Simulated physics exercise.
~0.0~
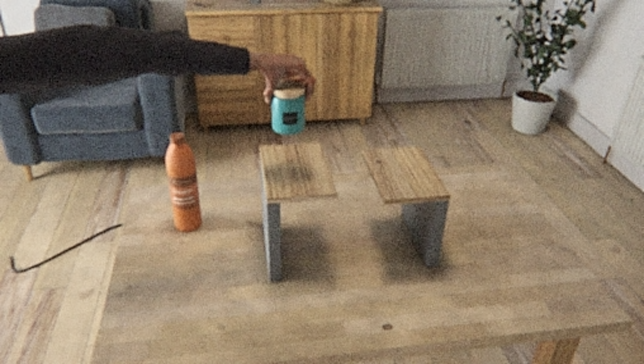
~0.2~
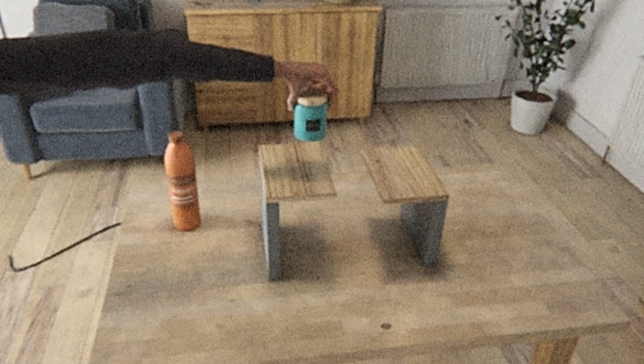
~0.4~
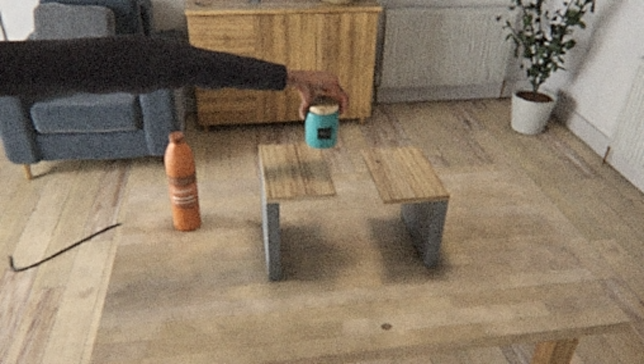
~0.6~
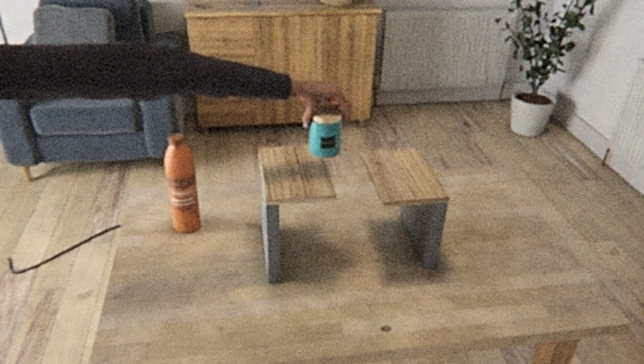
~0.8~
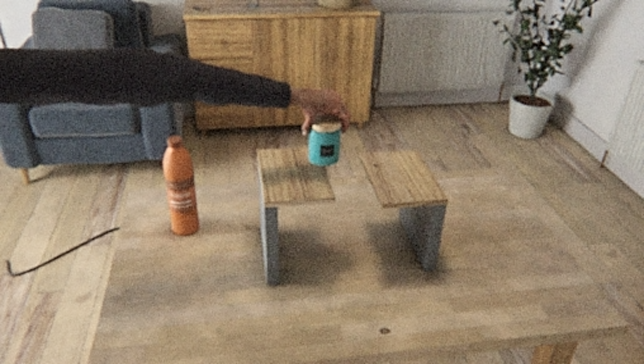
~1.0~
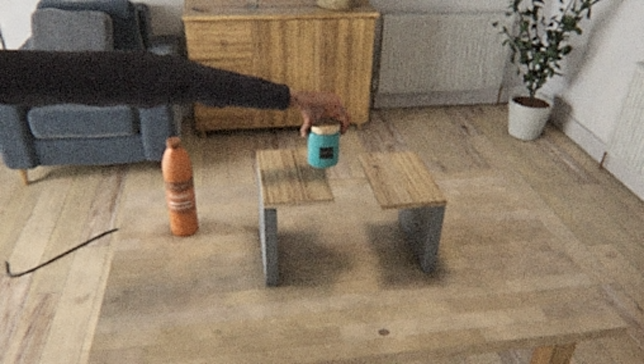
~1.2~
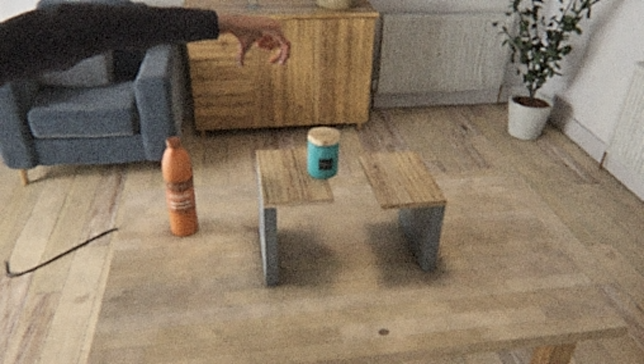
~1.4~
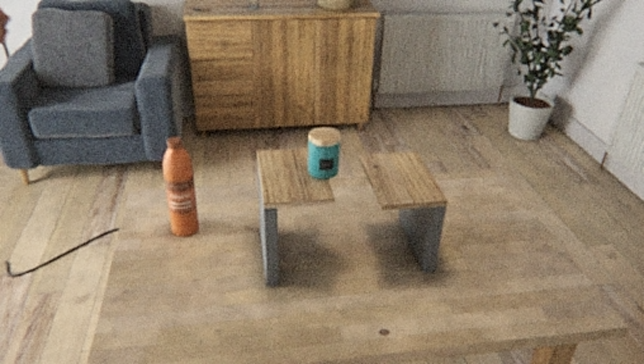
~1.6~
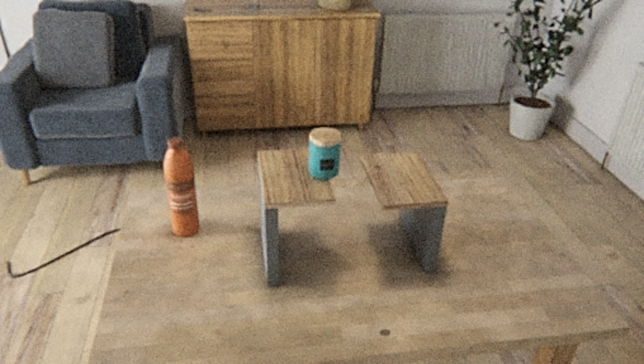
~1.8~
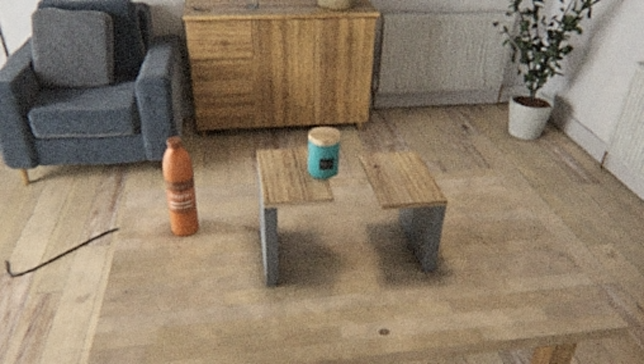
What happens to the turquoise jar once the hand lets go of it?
It is caught at the gap between the two ledges and stays there upright while the hand draws back.
